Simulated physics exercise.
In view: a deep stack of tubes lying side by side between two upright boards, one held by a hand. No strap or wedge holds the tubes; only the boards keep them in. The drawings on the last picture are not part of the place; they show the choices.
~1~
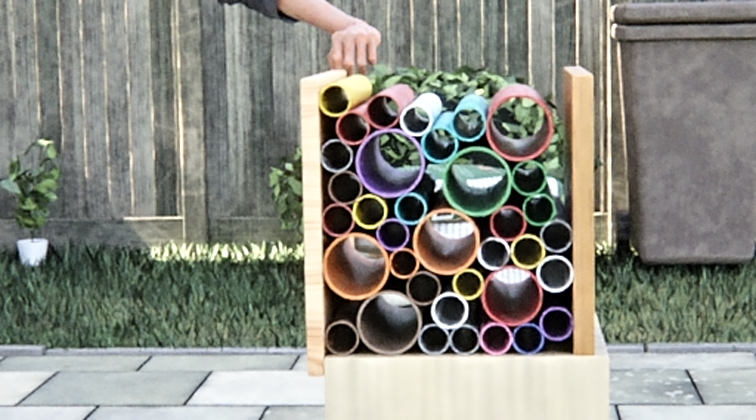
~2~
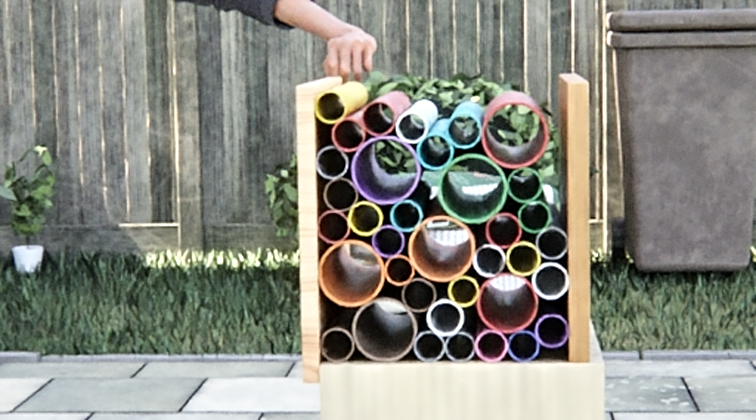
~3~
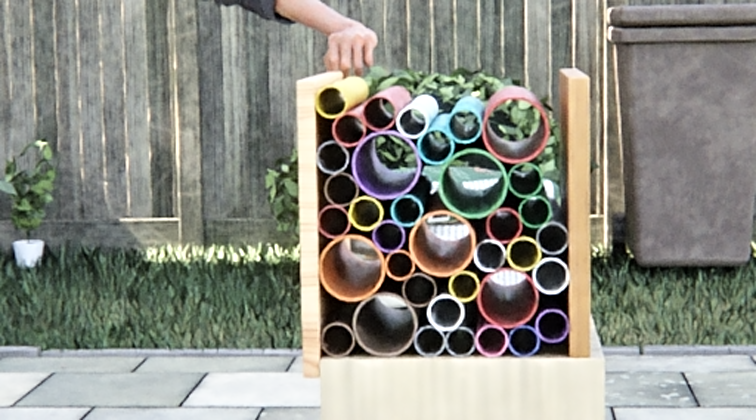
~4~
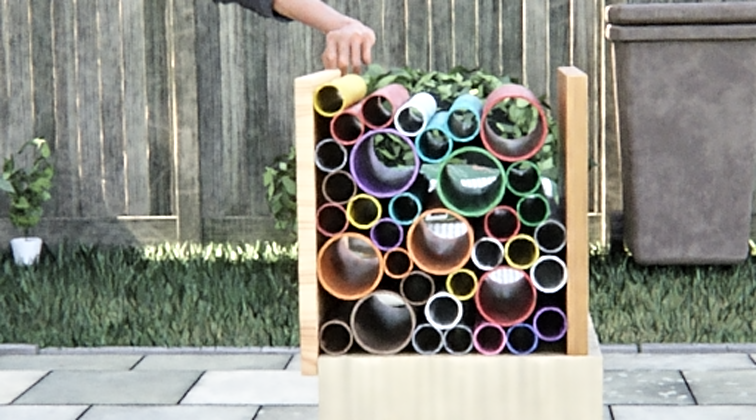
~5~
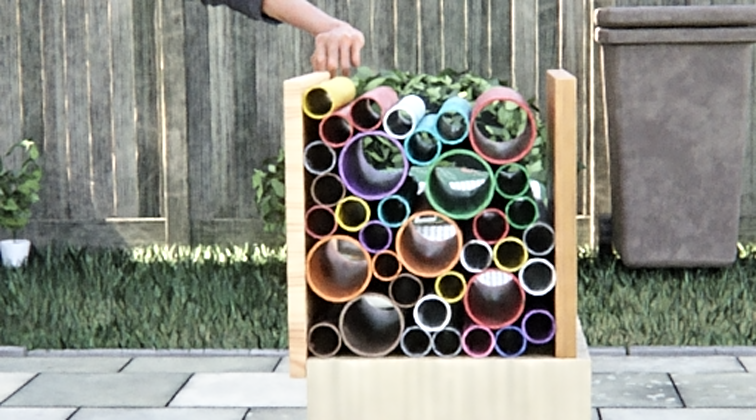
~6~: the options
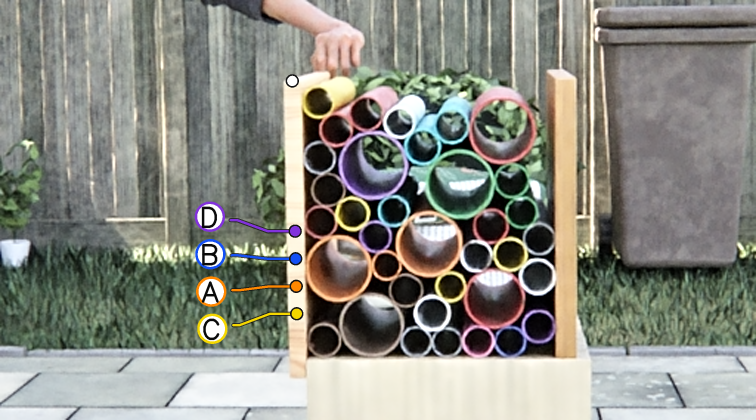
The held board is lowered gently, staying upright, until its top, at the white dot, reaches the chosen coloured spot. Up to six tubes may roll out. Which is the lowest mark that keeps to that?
Down to D.
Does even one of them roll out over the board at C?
Yes.
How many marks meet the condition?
One of them.
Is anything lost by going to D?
At D: Yes.
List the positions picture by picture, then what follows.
The first frame shows a grey tube (336, 156); a turquoise tube (439, 144); a turquoise tube (469, 123).
The second frame shows a turquoise tube (464, 131); side board (326, 216).
The third frame shows a brown tube (338, 340); a blue tube (524, 341).
The fourth frame shows an orange tube (398, 263); a purple tube (387, 235).
The fifth frame shows a white tube (538, 277); a grey tube (320, 158); a turquoise tube (422, 147).
On the marked copy, A at (296, 287); B at (296, 259); C at (297, 314); D at (295, 231); the white dot at (292, 81).
Taking D. A third of the way, top of the board (303, 145).
Two thirds of the way, top of the board (304, 221).
When it is over, top of the board (304, 230), five out over the board.
As for the rest, A more than six out over the board; B more than six out over the board; C more than six out over the board.
